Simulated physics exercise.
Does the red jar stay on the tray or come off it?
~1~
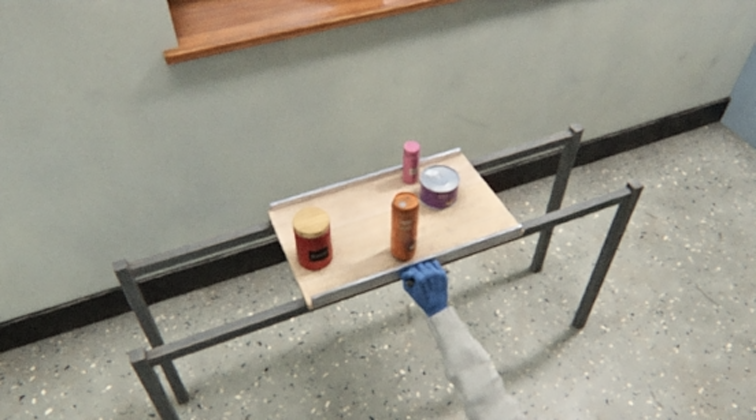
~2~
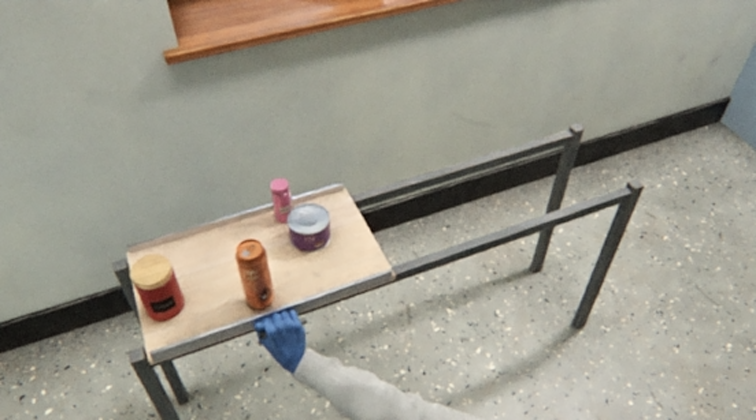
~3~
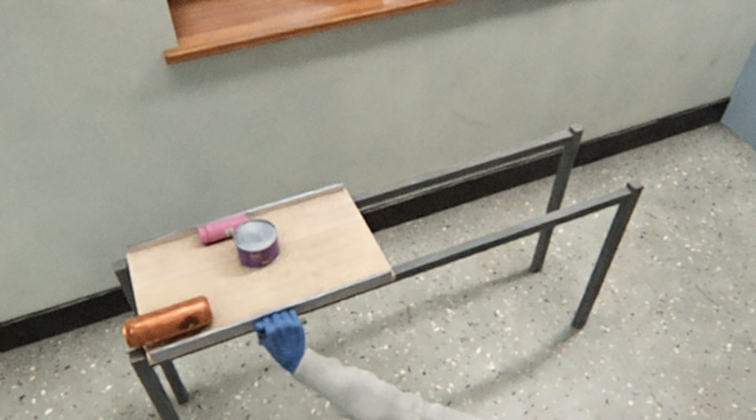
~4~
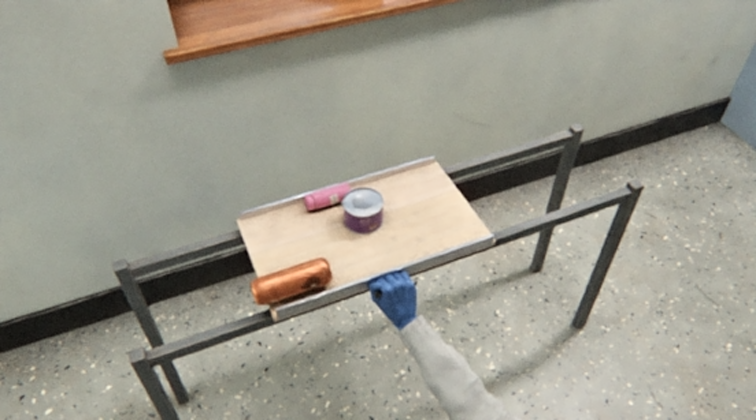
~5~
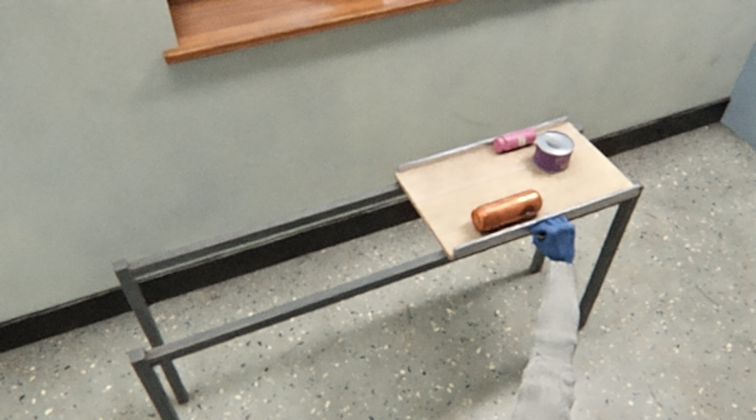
The red jar comes off the tray. It is gone from the tray after the slide to the left, while the other items remain.
